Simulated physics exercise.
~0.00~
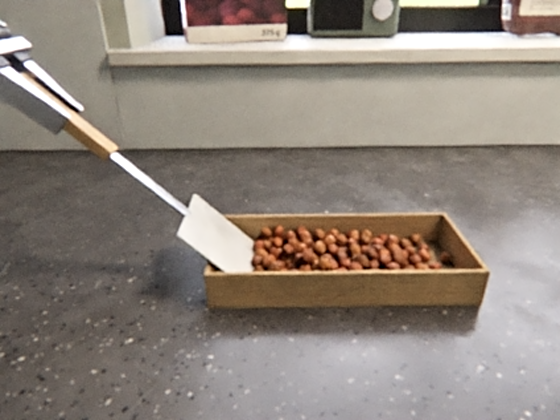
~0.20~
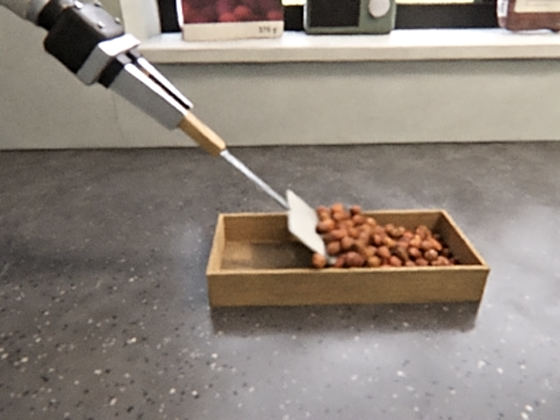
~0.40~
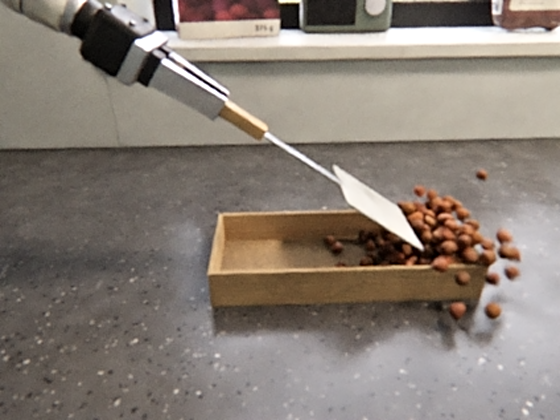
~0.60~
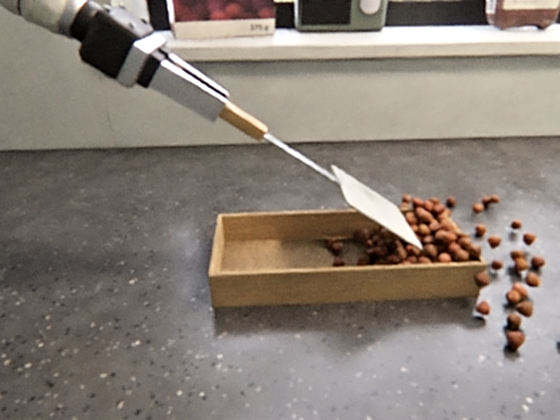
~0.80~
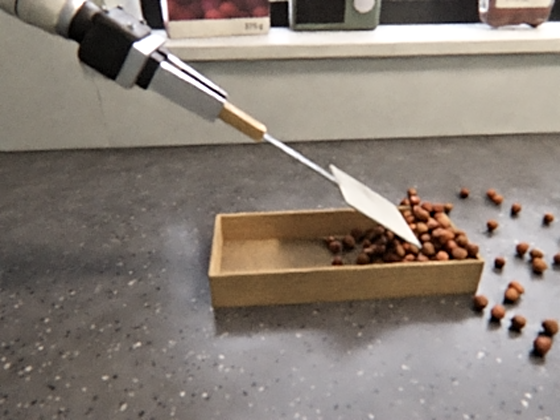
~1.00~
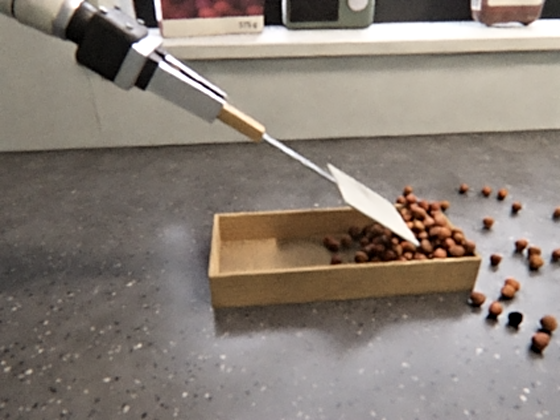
A robot arm holding a pale paddle pushed a heap of hazelnuts to the right along a wooden tray until many spilled over the far end, then it stopped, leaving most piled at the tray's right side and the rest scattered on the grey countertop.
